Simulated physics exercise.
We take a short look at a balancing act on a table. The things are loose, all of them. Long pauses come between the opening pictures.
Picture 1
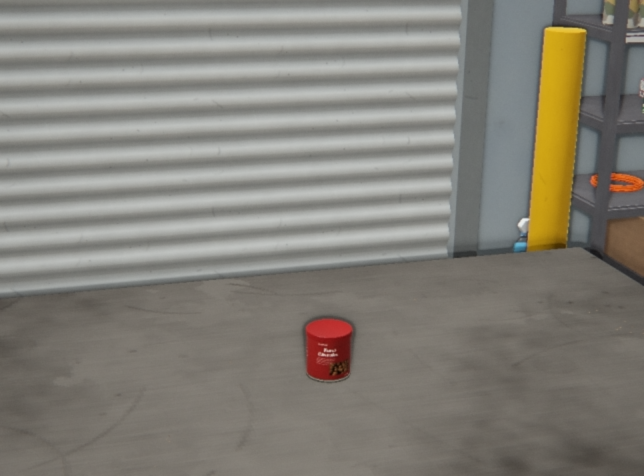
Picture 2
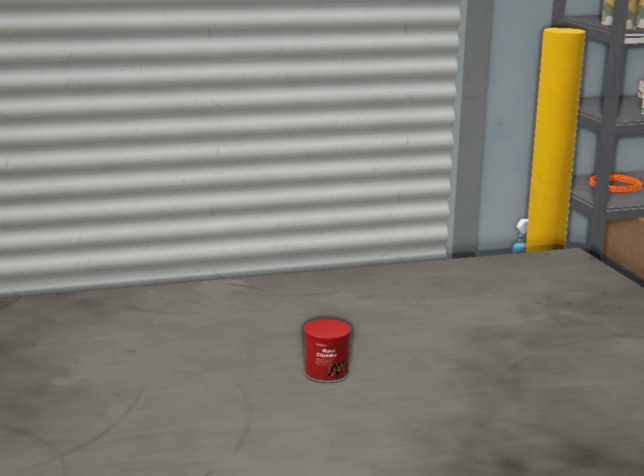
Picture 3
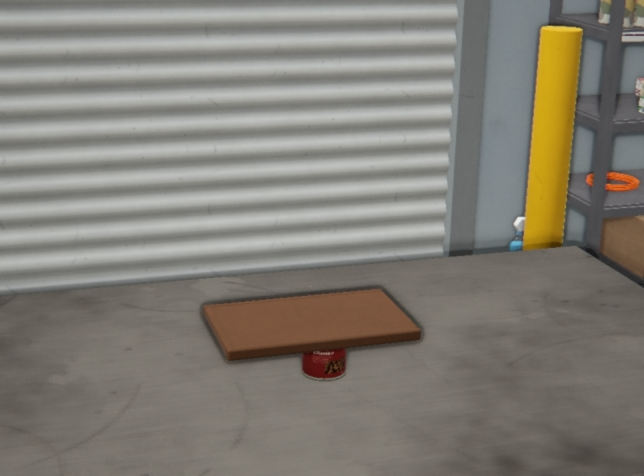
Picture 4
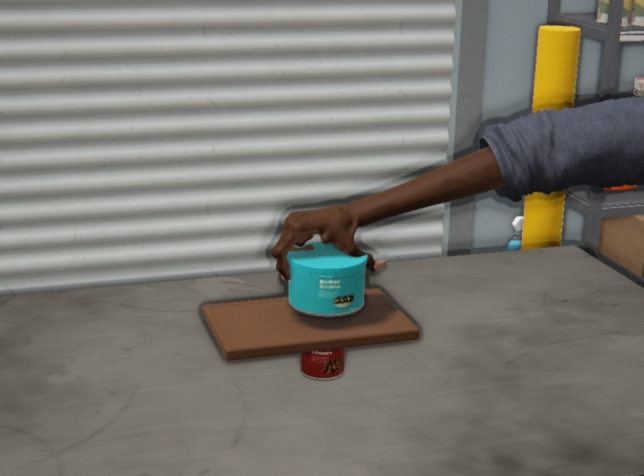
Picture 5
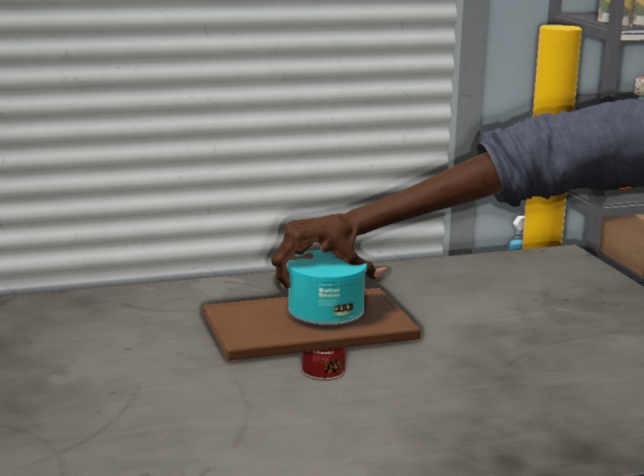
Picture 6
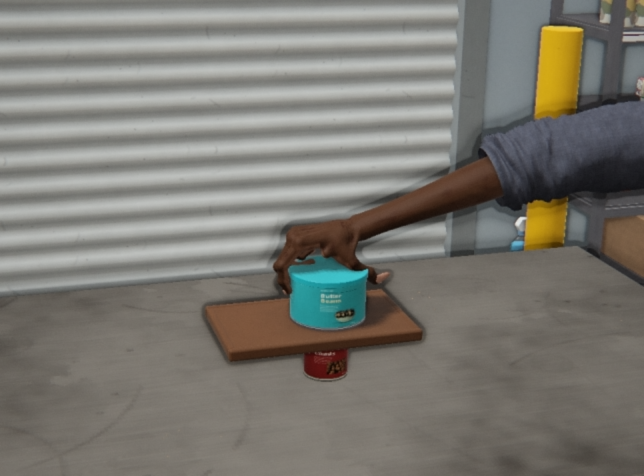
We see a small red tin on a grey table, then a brown board resting across its top. A hand reaching in from the right lowers a turquoise tub onto the board and keeps holding it.
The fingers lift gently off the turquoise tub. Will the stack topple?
I'd say it stands firm, no trouble.
Then, 0.50 s later than the last frame, all is still.
Then, 1.30 s later than the last frame, turquoise tub resting near (328, 294).
When it is over, all 3 as before. End places, in pixels of the last picture, turquoise tub near (329, 293). The stack holds.
